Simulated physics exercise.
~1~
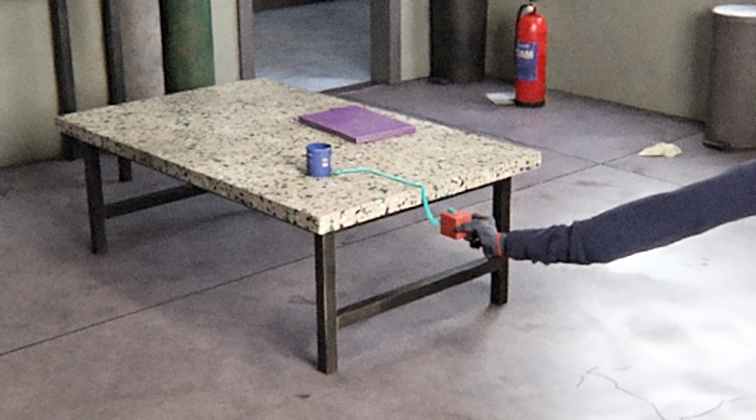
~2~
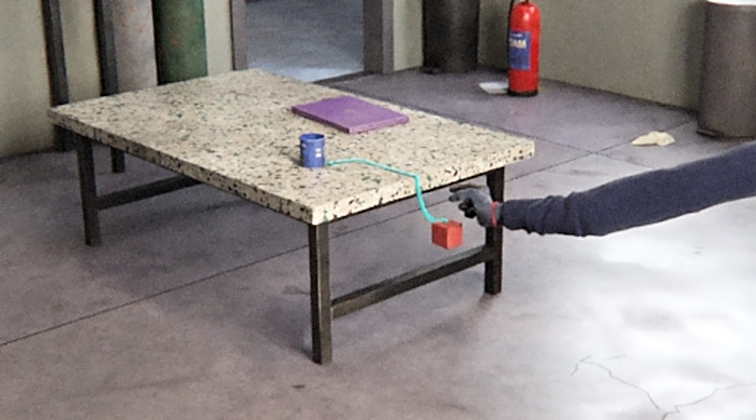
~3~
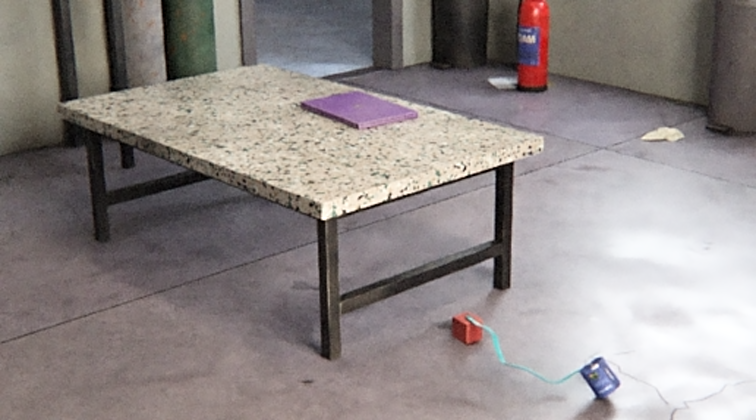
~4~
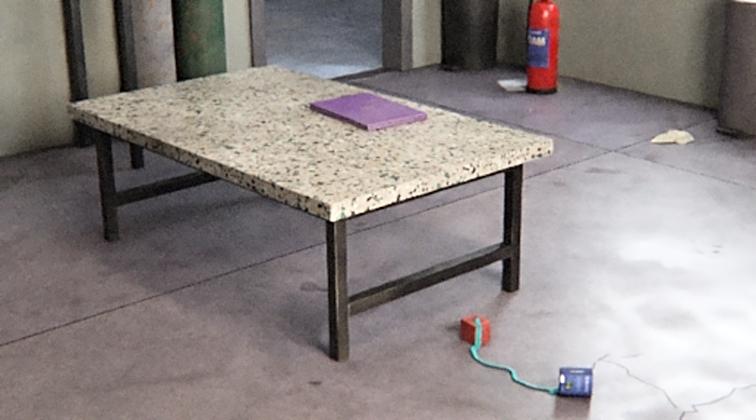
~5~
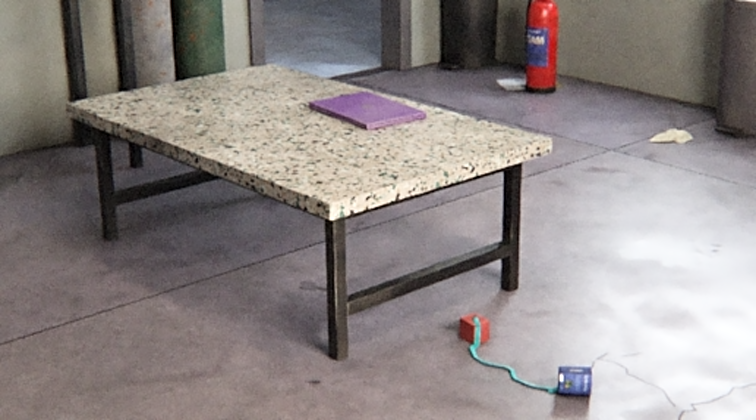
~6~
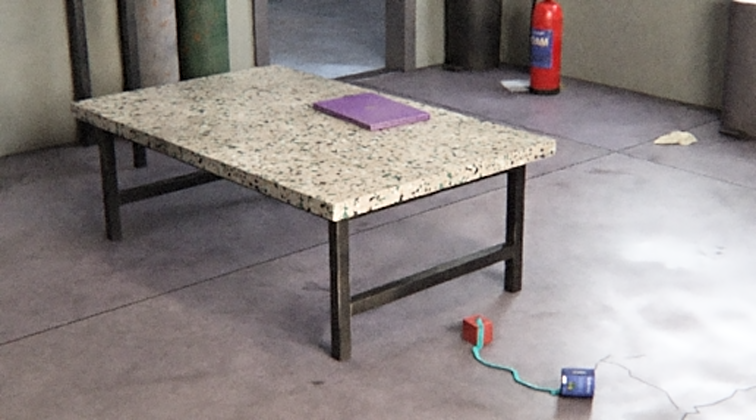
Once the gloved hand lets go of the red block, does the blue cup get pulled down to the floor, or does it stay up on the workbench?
The blue cup gets pulled off the workbench by the ribbon and ends up on the floor, near the fallen red block.
